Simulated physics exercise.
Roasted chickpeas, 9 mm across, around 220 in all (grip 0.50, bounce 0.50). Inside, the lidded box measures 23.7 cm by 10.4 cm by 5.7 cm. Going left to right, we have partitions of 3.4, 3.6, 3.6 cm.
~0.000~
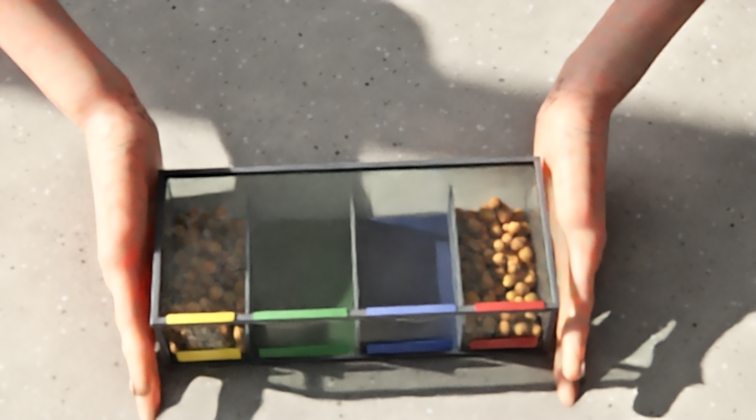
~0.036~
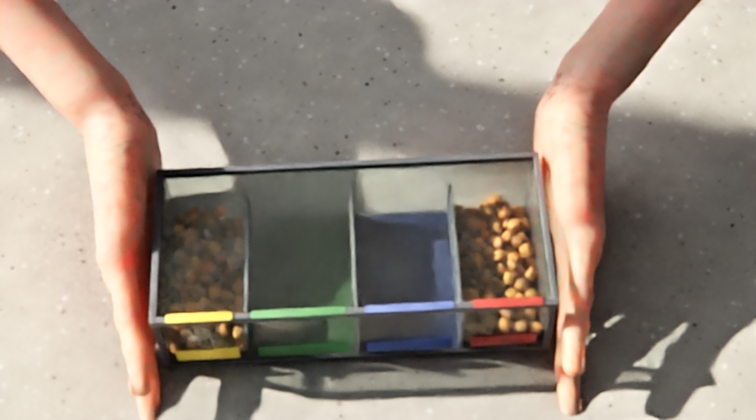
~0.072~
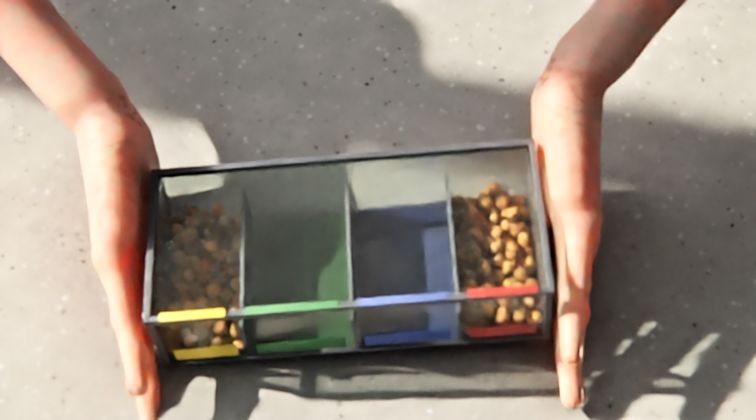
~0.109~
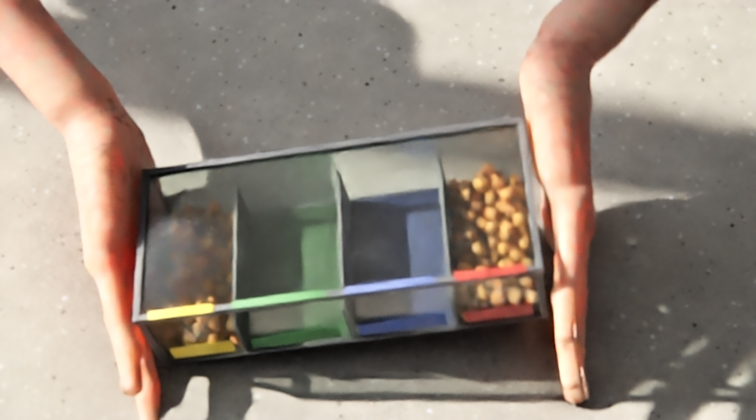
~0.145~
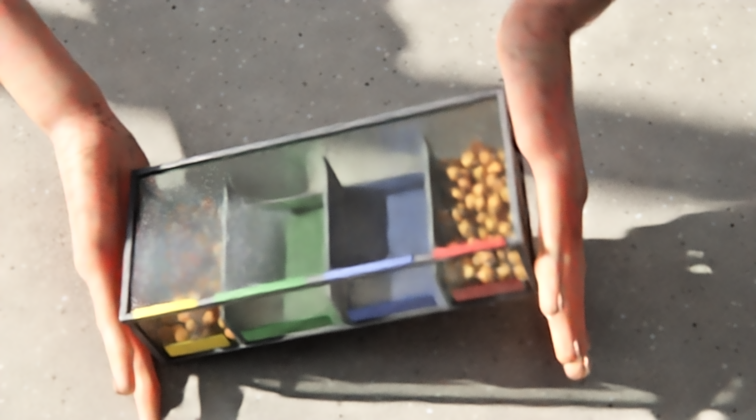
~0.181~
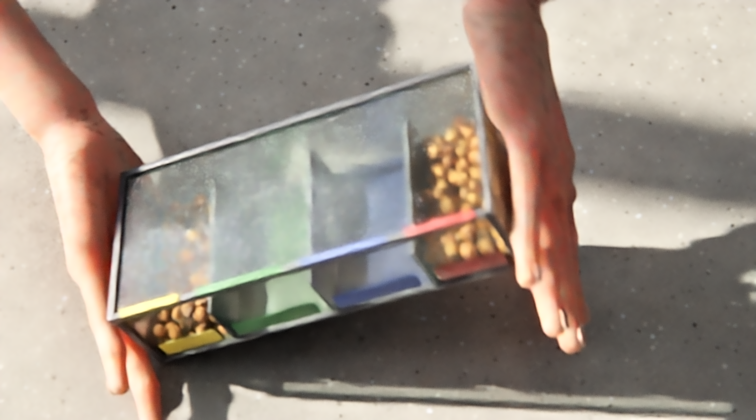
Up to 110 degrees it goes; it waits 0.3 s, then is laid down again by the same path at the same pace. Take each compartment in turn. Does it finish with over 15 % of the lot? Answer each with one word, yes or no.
Red: No. Blue: No. Green: No. Yellow: Yes.
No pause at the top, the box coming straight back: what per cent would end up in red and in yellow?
Result - red: 5 %, yellow: 70 %.
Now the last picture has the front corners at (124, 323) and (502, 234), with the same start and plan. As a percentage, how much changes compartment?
About 50 per cent.
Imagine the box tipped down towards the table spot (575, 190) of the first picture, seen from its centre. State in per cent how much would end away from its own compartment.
Roughly 45 % of the pieces.
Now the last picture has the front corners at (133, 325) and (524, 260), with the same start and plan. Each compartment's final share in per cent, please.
Each compartment ends like this: Red 15 per cent, blue 5 per cent, green 0 per cent, yellow 80 per cent.
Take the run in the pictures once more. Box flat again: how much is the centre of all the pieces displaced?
It shifts some 9.5 cm.
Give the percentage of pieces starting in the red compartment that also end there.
Roughly 0 per cent.
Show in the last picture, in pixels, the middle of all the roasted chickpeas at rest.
About (206, 265).
After 0.84 s, tilt 110 degrees; red 5 %, blue 15 %, green 15 %, yellow 65 %.
Then, at 1.28 s, tilt 61 degrees; green 5 %, yellow 95 %.
After 1.79 s, tilt 0 degrees; green 5 %, yellow 95 %.
By 2.1 s all is still; red 0 %, blue 0 %, green 5 %, yellow 95 %.
